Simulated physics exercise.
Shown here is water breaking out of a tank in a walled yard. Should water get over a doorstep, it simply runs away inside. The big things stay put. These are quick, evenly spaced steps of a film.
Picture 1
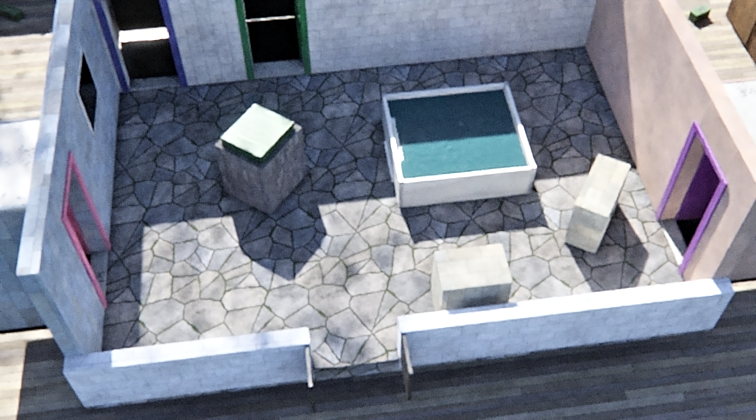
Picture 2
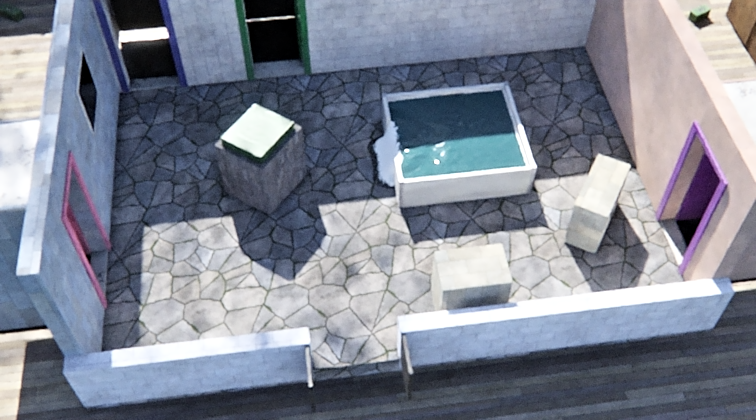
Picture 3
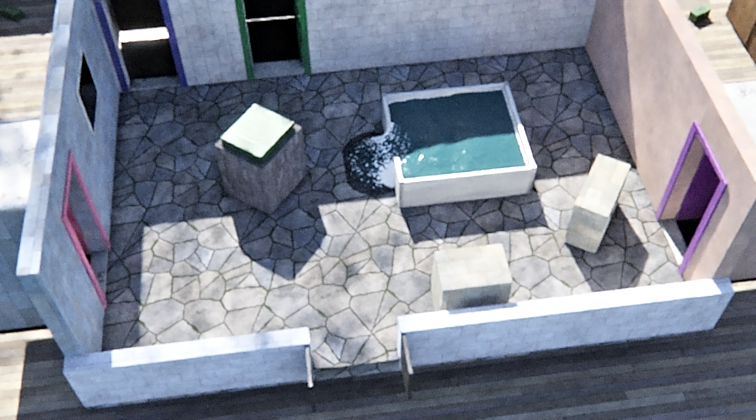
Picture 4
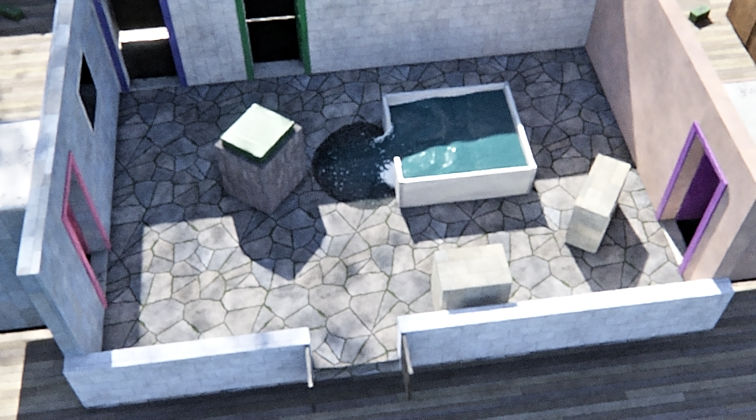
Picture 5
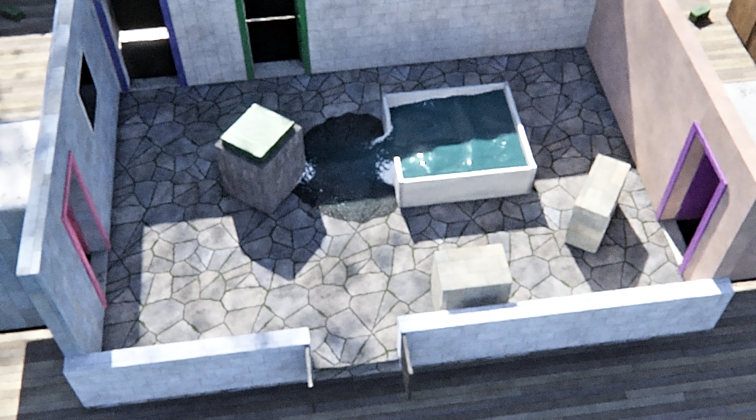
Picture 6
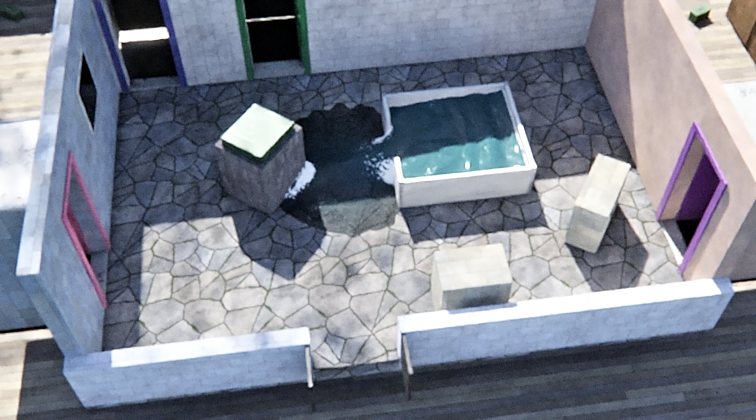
Walled stone-paved yard with water pouring from the left side of a white tank, spreading left across the paving to a block.
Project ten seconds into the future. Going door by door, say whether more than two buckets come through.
Through the purple door, two or fewer; through the pink door, more than two; through the green door, two or fewer; through the blue door, more than two.
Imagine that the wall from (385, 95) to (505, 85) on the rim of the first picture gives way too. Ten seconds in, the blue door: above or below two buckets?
The blue one exceeds the limit.
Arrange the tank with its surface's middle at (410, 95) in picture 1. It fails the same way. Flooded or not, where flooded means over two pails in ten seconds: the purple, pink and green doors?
Then: The purple door takes less, the pink door holds, the green door is under.
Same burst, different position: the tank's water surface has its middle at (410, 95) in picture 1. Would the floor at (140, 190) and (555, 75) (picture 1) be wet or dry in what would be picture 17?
Spot one ends up sodden, spot two left untouched.
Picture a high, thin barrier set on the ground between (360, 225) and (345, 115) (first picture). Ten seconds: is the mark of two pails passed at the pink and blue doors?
Pink door falls short; blue door falls short.
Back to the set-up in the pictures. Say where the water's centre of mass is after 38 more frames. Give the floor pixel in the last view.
The water centres close to (295, 190).
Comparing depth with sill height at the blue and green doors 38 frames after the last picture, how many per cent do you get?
Depth ratios, approx.: 220 and 40 percent.
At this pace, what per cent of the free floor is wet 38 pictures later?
By my count, 55 percent.
A moment on, water covers 15 % of the floor; the purple door not reached, the pink door not reached, the green door not reached, the blue door not reached.
Next, water covers 30 % of the floor; the purple door not reached, the pink door not reached, the green door wet at the sill, nothing in, the blue door under two buckets in.
Then, water covers 35 % of the floor; the purple door not reached, the pink door wet at the sill, nothing in, the green door wet at the sill, nothing in, the blue door over two buckets in.
Later, water covers 55 % of the floor; the purple door not reached, the pink door under two buckets in, the green door wet at the sill, nothing in, the blue door far over two buckets in.
In the end, water covers 70 % of the floor; the purple door not reached, the pink door over two buckets in, the green door wet at the sill, nothing in, the blue door far over two buckets in.
